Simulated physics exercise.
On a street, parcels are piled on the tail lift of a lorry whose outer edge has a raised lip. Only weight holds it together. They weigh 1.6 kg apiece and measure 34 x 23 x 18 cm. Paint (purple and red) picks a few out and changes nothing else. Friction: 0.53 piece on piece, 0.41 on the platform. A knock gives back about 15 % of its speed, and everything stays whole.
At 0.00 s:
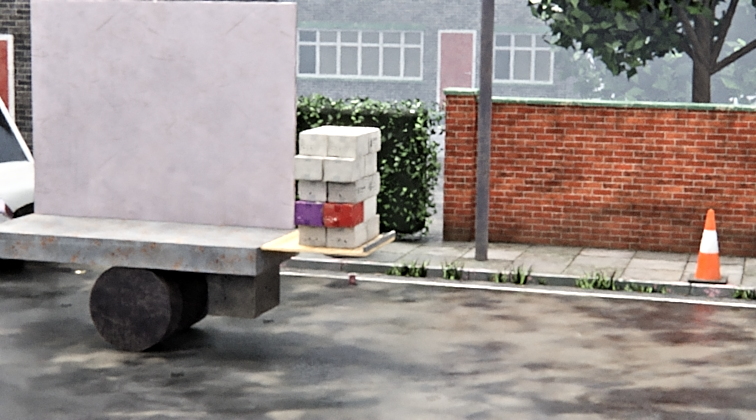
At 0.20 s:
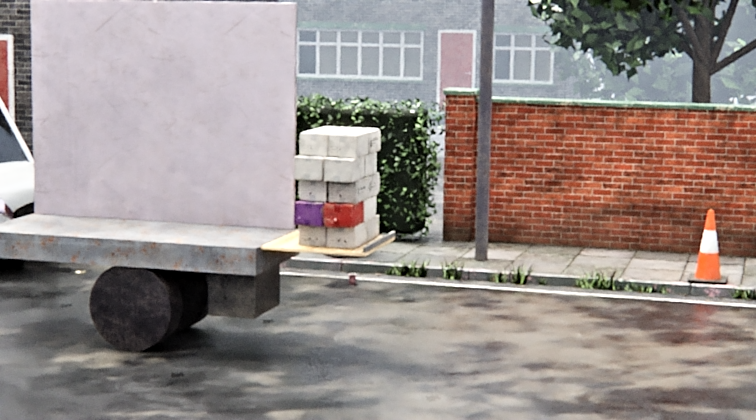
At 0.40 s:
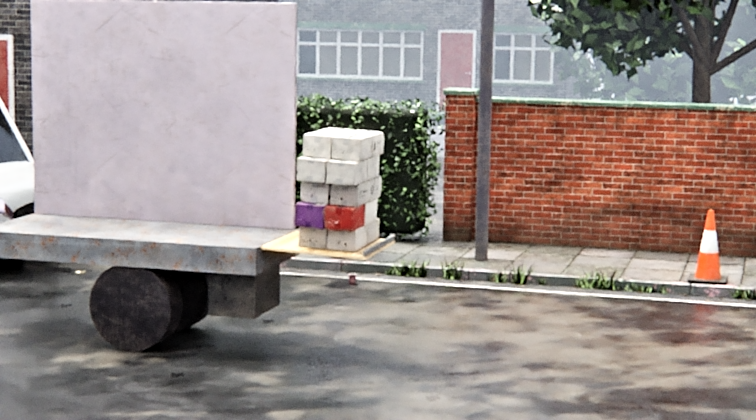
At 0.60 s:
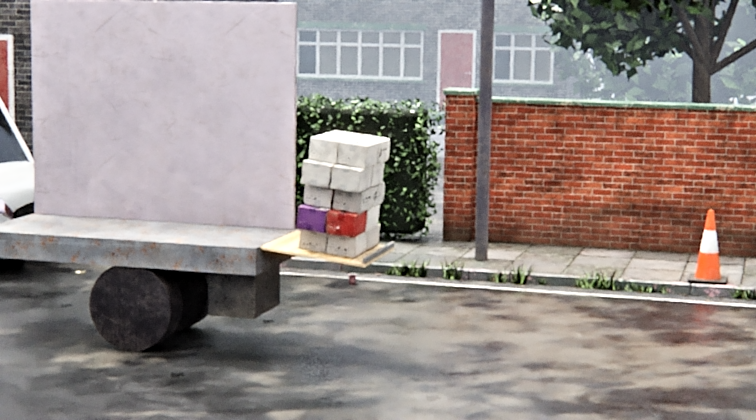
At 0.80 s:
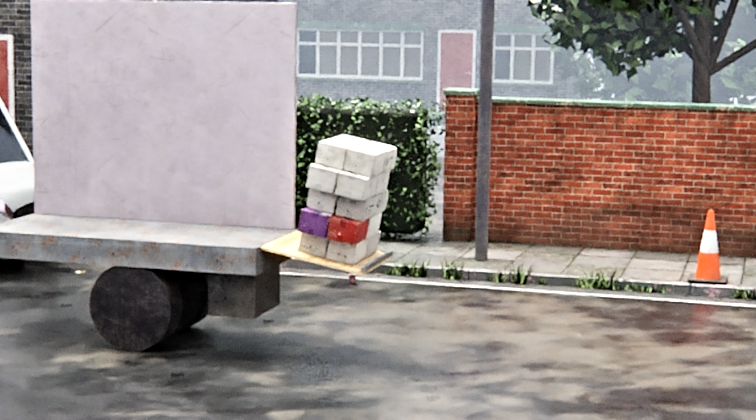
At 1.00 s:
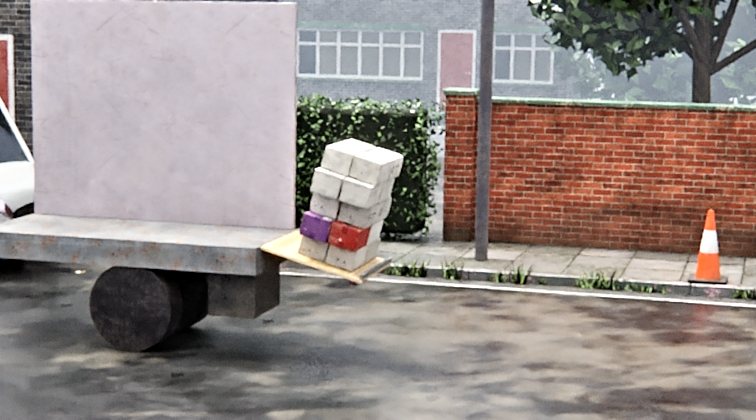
Stacked pale parcels, with one purple and one red, leaning to the right as the lorry's tail lift steadily tilts downward.
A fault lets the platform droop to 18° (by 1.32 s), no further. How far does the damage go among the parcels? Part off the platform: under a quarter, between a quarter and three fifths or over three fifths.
More than three fifths of them.
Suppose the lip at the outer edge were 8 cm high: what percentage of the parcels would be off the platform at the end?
In that case 70 per cent.
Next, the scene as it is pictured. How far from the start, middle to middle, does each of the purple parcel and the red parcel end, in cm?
Moved: Purple 30, red 120.
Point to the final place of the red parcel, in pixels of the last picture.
Near (409, 352).
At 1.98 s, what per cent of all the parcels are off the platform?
By then 70 per cent.
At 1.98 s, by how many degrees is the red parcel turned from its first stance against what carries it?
Some 60°.
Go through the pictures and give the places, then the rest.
In the first picture (places mark the middle of the side facing us; leans and shifts are taken against what carries them), platform's outer corner (364, 255) slope 0°; purple parcel (308, 214); red parcel (337, 216); nothing disturbed.
The second picture shows platform's outer corner (364, 255) slope 0°; purple parcel (308, 215).
The third picture shows platform's outer corner (364, 258) slope 2°; purple parcel (309, 216).
The fourth picture shows platform's outer corner (363, 266) slope 6°; purple parcel (311, 220).
The fifth picture shows platform's outer corner (362, 274) slope 10°; purple parcel (313, 224).
The sixth picture shows platform's outer corner (360, 282) slope 15°; purple parcel (315, 228); red parcel (343, 238); nothing disturbed.
After 1.58 s, slope 18°; 4 of the 20 parcels off the platform; red parcel leaning 22°; purple parcel leaning 22°.
After 1.98 s, slope 18°; 14 of the 20 parcels off the platform; red parcel on its side; purple parcel leaning 55°.
By the end (3.8 s), slope 18°; 14 of the 20 parcels off the platform; red parcel on its side; purple parcel leaning 41°. That is 70 per cent. As the last picture would show them, middles, red parcel near (409, 352), purple parcel near (348, 235).
